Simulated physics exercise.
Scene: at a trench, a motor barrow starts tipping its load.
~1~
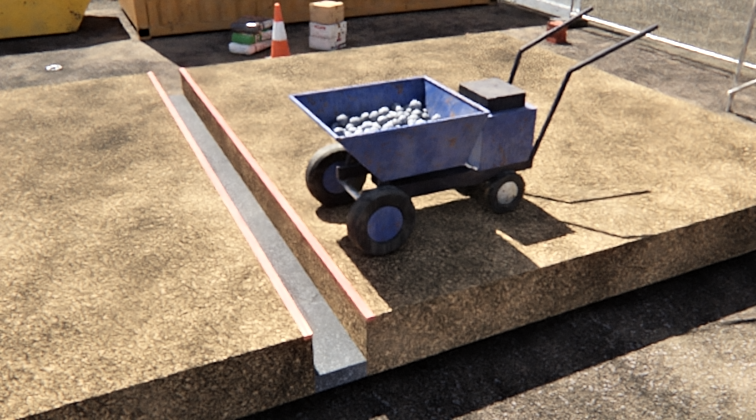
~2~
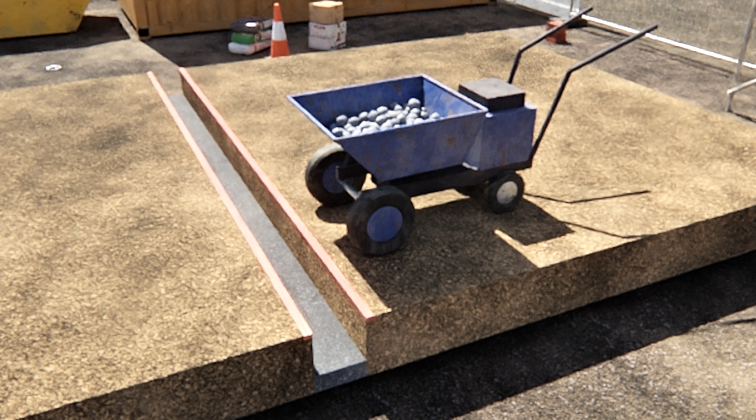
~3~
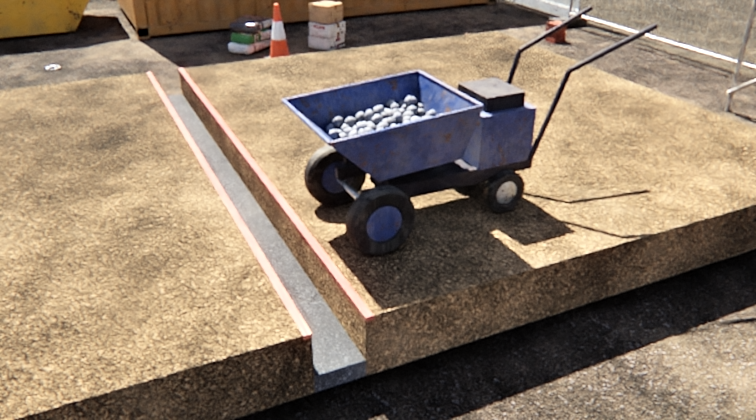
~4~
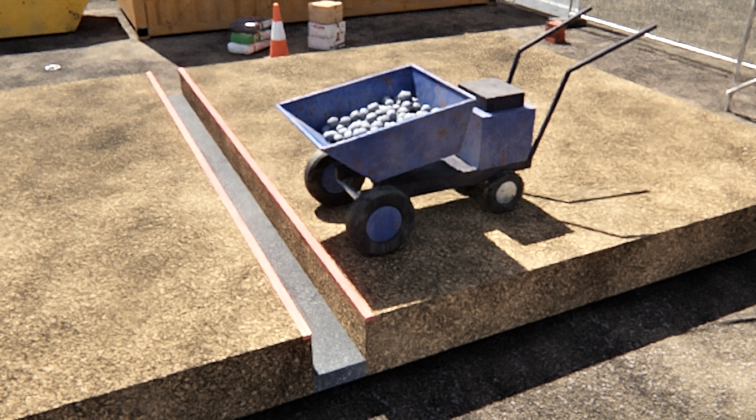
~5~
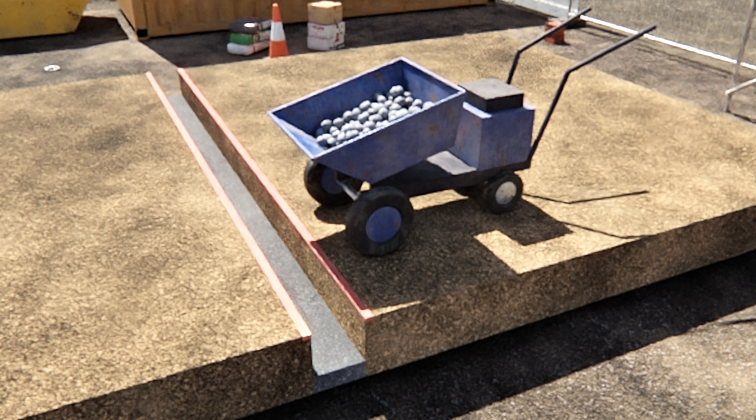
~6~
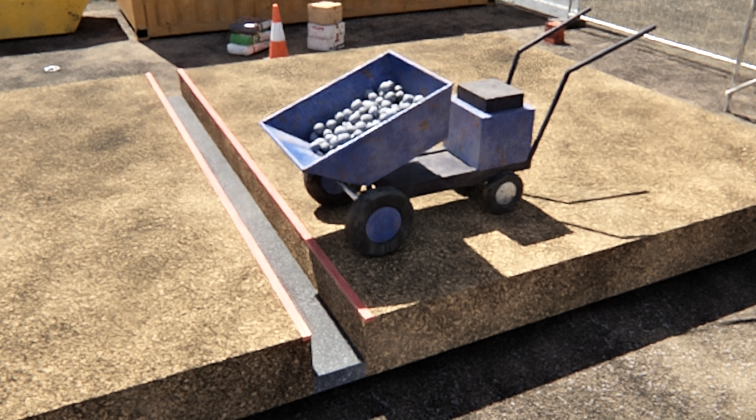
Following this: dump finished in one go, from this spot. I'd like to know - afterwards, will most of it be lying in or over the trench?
No, under half will.
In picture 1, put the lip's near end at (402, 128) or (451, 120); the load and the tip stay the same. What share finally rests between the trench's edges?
The first stopping place yields 70 % and the other yields 40 %.
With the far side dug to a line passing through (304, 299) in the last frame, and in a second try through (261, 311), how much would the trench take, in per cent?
0 and 80 percent.
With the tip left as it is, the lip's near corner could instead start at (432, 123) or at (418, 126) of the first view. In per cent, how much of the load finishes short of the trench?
Roughly 20 per cent, then roughly 10 per cent.
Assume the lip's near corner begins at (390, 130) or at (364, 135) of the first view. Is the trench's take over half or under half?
The bulk, then the bulk.
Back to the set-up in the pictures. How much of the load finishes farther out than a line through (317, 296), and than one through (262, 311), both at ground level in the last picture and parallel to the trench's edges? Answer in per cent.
That's 60 per cent for the first and 50 per cent for the second.
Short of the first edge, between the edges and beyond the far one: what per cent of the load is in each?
Short 0, between 0, beyond 60.
Shortly afterwards, skip tipped steeply; the whole lot in the skip.
Next, skip tipped right over; near two thirds in the skip; near a third beyond it.
Some moments later, skip tipped right over; near a third in the skip; only a few in or heaped over the trench; near two thirds beyond it.
In the end, skip tipped right over; near a third in the skip; only a few in or heaped over the trench; near two thirds beyond it.
